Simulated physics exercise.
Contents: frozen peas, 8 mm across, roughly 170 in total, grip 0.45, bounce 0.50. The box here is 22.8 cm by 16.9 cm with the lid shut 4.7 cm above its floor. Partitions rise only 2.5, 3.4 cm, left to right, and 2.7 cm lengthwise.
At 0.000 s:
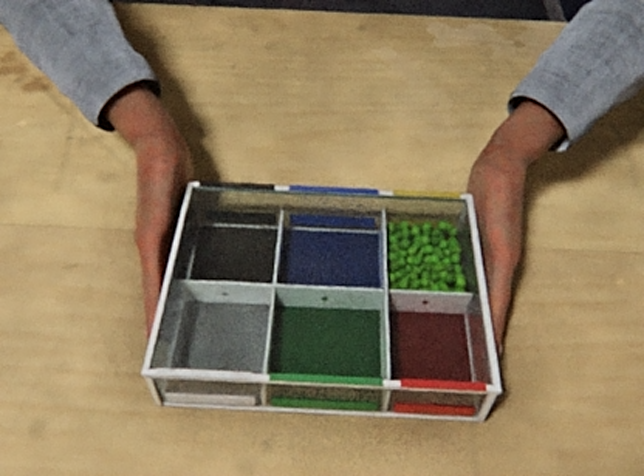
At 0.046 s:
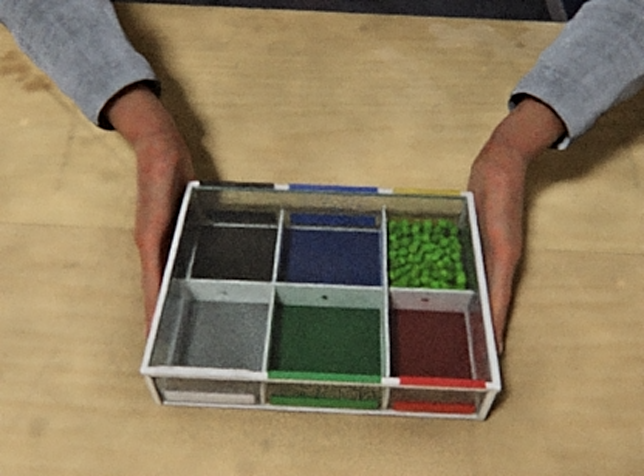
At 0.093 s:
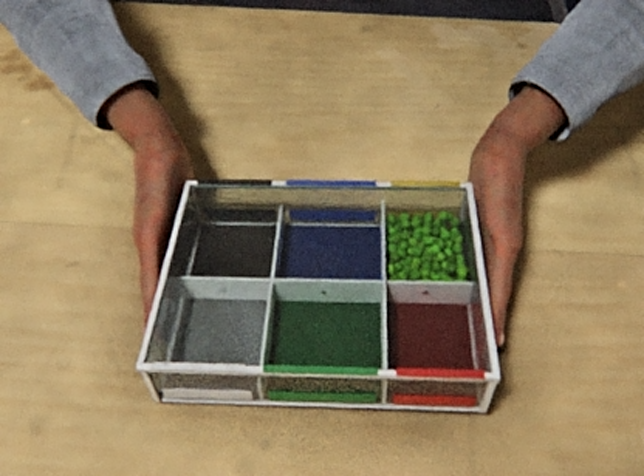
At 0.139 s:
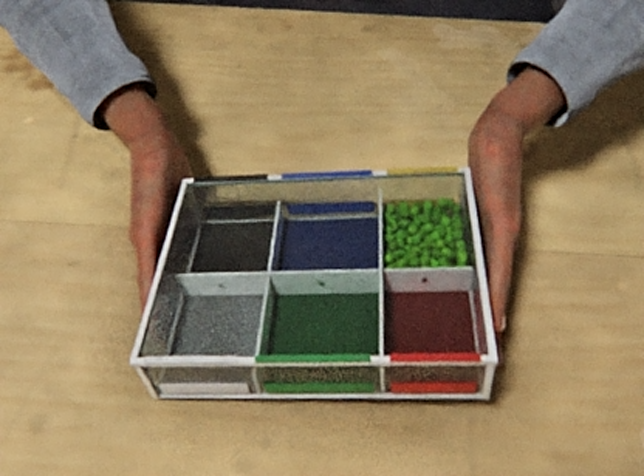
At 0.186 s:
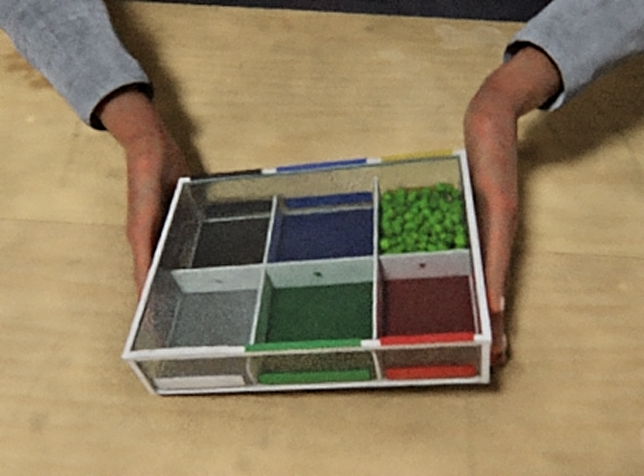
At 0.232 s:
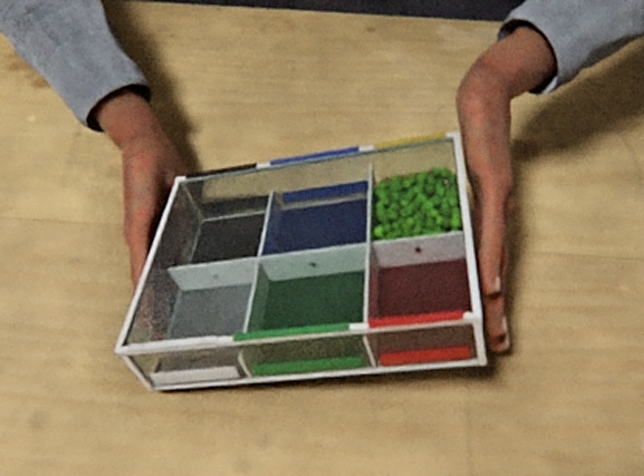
At first, two hands hold a clear-lidded box of six coloured compartments level on a wooden table, with green peas filling only the yellow-marked one at back right. Then the hands tilt the box, raising its right side increasingly higher than its left, while the peas stay in their compartment.
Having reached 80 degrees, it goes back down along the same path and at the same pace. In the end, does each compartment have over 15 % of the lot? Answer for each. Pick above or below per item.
Red compartment = below; blue compartment = below; green compartment = below; yellow compartment = above; white compartment = below; black compartment = below.
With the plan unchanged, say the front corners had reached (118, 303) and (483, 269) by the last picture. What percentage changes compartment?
Then roughly 10 per cent.
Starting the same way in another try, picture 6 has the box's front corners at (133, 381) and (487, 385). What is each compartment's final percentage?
Red 25, blue 0, green 25, yellow 40, white 10, black 0.
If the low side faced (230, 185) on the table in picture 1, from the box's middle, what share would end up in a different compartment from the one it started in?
My guess is roughly 5 percent.
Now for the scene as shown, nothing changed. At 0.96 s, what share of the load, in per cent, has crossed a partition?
Roughly 5 percent.
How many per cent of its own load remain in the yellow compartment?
About 90 in a hundred.
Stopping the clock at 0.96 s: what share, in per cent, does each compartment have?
You'd see red at 0, blue at 5, green at 0, yellow at 95, white at 0 and black at 0 per cent.
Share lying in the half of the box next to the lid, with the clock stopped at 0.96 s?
Something like 40 percent of the pieces.
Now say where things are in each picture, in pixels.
In the first picture, box tilt 0 degrees, front corners at (149, 371) and (493, 387); yellow 100 %.
In the second picture, box tilt 1 degrees, front corners at (148, 369) and (493, 384).
In the third picture, box tilt 4 degrees, front corners at (144, 365) and (492, 374), lowest corner left back.
In the fourth picture, box tilt 8 degrees, front corners at (138, 360) and (490, 357), lowest corner left back.
In the fifth picture, box tilt 12 degrees, front corners at (130, 354) and (484, 337), lowest corner left back.
In the sixth picture, box tilt 17 degrees, front corners at (123, 349) and (474, 315), lowest corner left back; yellow 100 %. The box's pace is about 100 degrees a second.
Then, at 0.96 s, tilt 80 degrees; blue 5 %, yellow 95 %.
Then, at 1.45 s, tilt 35 degrees; blue 5 %, yellow 90 %, black 10 %.
Then, at 2.01 s, tilt 0 degrees; blue 5 %, yellow 85 %, black 10 %.
By 2.4 s all is still; red 0 %, blue 5 %, green 0 %, yellow 85 %, white 0 %, black 10 %.
